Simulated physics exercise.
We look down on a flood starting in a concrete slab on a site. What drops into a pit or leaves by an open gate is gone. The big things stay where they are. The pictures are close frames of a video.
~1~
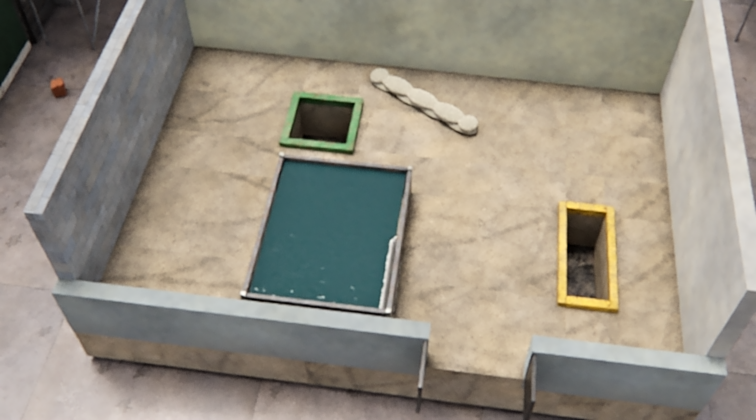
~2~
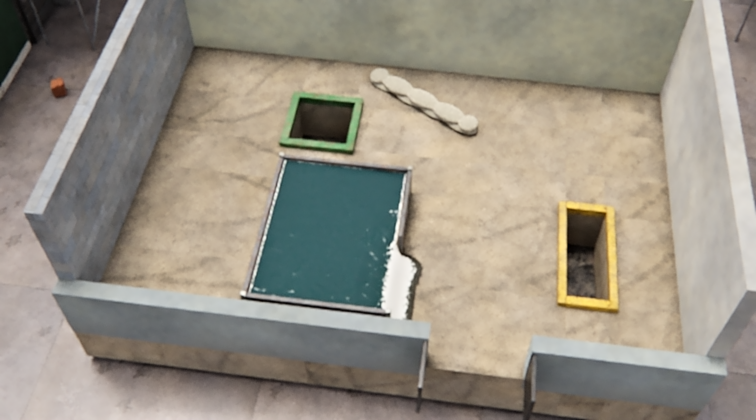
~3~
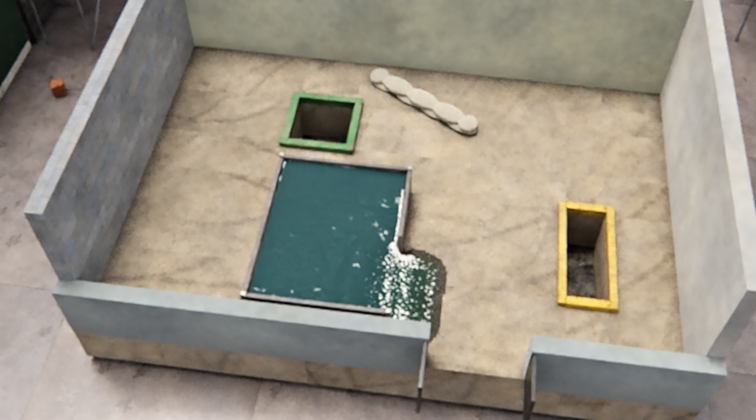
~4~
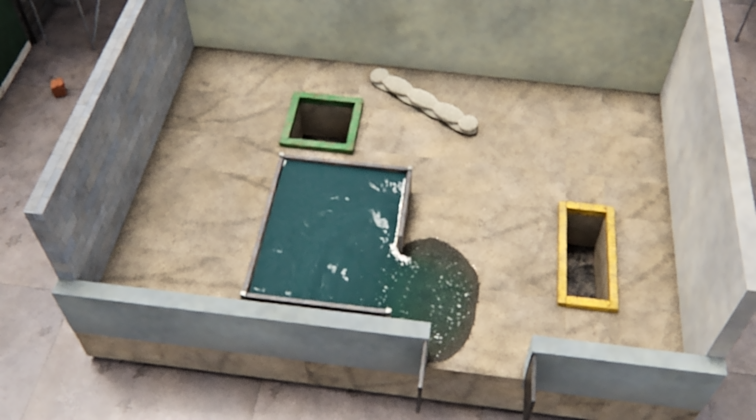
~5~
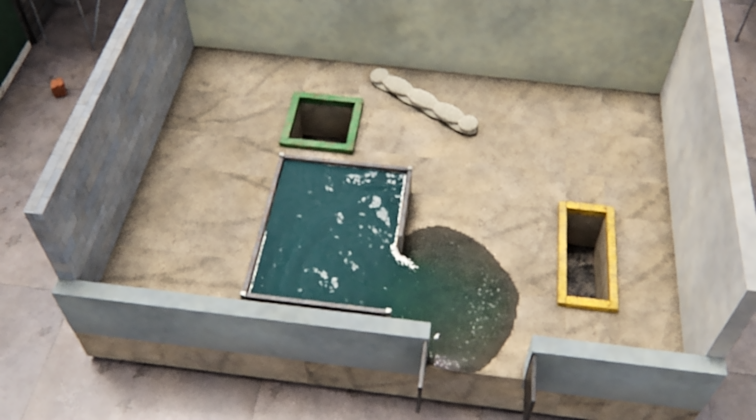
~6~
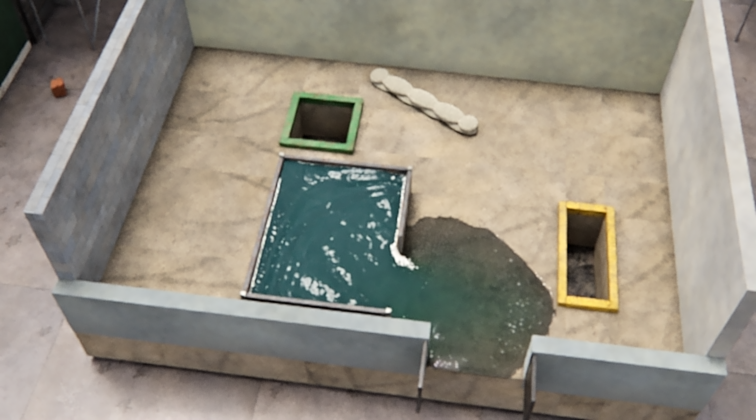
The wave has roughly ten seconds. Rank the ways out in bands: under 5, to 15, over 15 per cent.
One by one: The gate takes over 15 %; the green pit takes under 5 %; the yellow pit takes from 5 to 15 %.
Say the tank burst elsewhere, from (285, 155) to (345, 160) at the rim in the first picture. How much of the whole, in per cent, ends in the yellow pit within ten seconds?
Per cent: Yellow 0.
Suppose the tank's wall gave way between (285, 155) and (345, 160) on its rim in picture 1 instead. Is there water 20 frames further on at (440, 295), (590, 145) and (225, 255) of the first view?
In turn: Clear, no water, clear.
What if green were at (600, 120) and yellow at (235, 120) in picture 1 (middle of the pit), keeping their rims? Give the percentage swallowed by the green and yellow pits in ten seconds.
Per cent: Green 6, yellow 0.
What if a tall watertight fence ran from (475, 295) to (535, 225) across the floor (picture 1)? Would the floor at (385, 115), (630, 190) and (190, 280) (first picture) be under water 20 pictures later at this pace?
In that order: Dry, under water, clear.
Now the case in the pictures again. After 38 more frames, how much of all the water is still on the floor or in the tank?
I make it 78 per cent.
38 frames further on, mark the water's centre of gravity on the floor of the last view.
Near (491, 235).
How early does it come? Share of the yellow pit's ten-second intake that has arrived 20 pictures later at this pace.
Close to 80 %.
A moment on, water covers 20 % of the floor; the gate 2 %, the green pit 0 %, the yellow pit 1 %.
Next, water covers 20 % of the floor; the gate 6 %, the green pit 0 %, the yellow pit 3 %.
Then, water covers 35 % of the floor; the gate 11 %, the green pit 0 %, the yellow pit 6 %.
Later, water covers 45 % of the floor; the gate 16 %, the green pit 0 %, the yellow pit 7 %.
In the end, water covers 60 % of the floor; the gate 20 %, the green pit 0 %, the yellow pit 7 %.
